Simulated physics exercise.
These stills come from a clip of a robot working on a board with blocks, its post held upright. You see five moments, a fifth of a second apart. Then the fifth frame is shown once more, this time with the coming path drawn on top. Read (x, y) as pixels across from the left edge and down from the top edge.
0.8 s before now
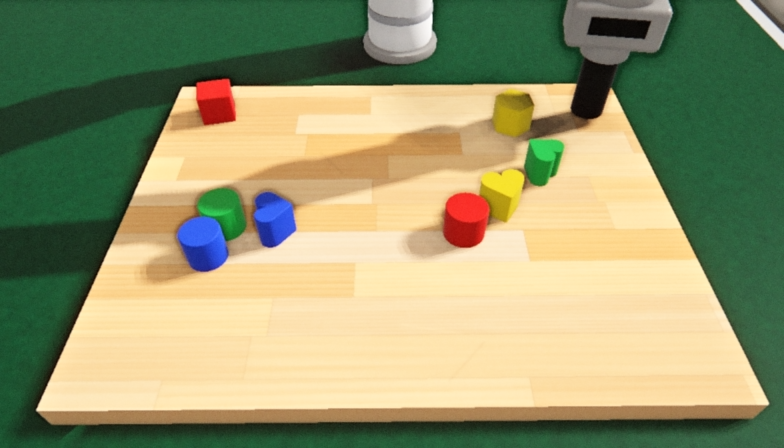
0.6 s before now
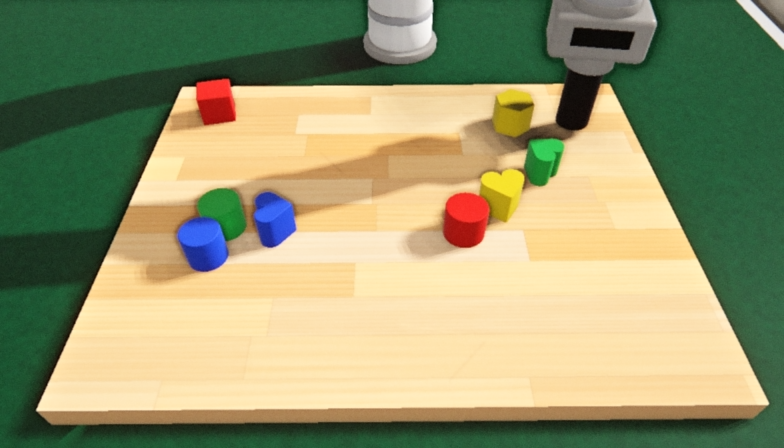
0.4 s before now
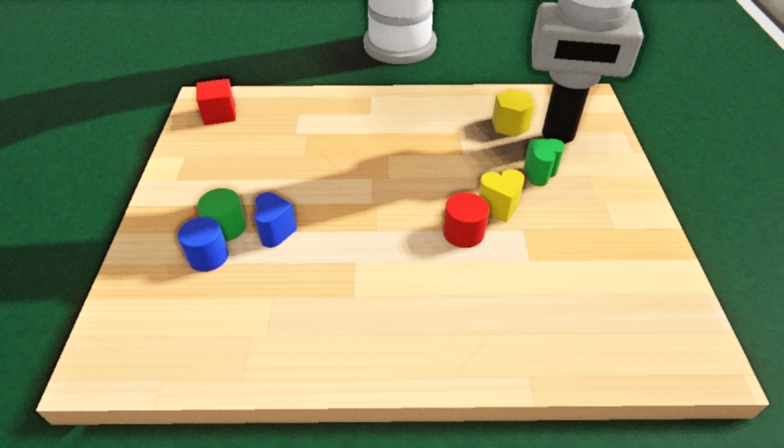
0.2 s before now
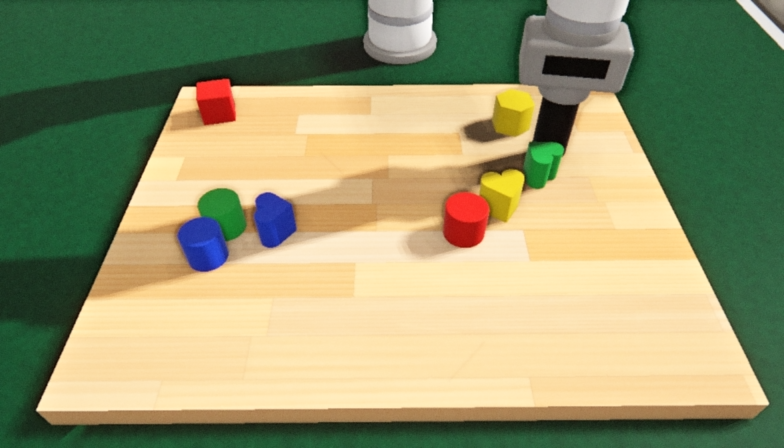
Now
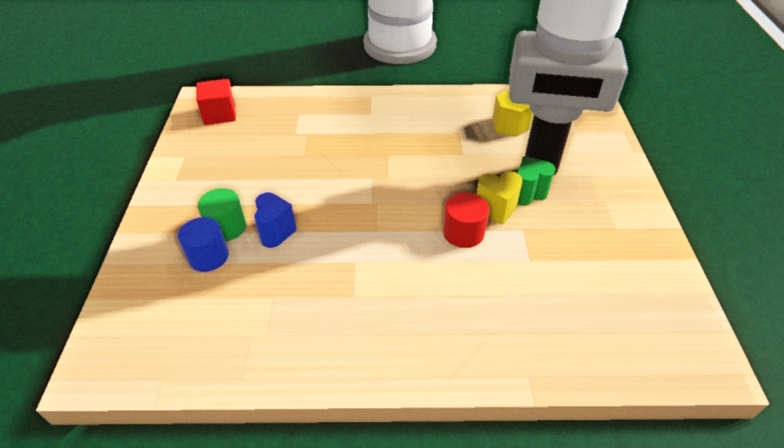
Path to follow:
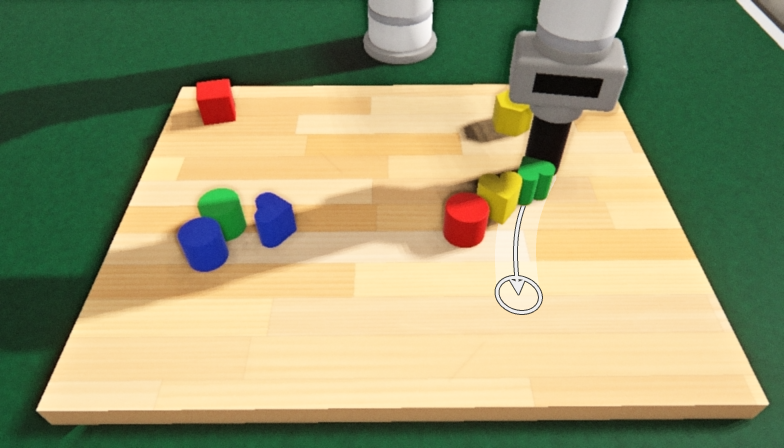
A robot's black post, under a grey head, moves down and slightly left from the board's upper right corner, reaches the green heart-shaped block and nudges it toward the yellow heart, which shifts slightly. The light wooden board lies on a green surface, seen from above by a still camera. Red, yellow and green blocks sit at right, blue and green at left, and a red cube at upper left.
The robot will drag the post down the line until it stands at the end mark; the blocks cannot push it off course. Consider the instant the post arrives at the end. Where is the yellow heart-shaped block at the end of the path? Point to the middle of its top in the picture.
It will likely be found at (486, 207).
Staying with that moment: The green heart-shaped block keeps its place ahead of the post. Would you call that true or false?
The statement is correct.
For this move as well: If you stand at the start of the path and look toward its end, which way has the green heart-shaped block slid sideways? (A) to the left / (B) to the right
The correct letter is A.
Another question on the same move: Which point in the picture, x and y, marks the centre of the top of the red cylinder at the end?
That would be at about pixel (444, 210).
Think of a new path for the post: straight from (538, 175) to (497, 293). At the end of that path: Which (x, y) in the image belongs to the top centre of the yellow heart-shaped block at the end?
Around (484, 204).
Drawn move, from (538, 175) over (518, 226) to (519, 294).
The first path, step by step. One third of the way, post (524, 201); red cylinder (451, 210); yellow heart-shaped block (491, 198), turned 65° clockwise; green heart-shaped block (530, 206), turned 15° anticlockwise.
Two thirds of the way, post (517, 241); red cylinder (444, 210); yellow heart-shaped block (486, 207), turned 115° clockwise; green heart-shaped block (535, 251), turned 40° anticlockwise.
At the end, post (521, 287); red cylinder (444, 210); yellow heart-shaped block (486, 207), turned 115° clockwise; yellow hexagon still; green heart-shaped block (547, 301), turned 55° anticlockwise.
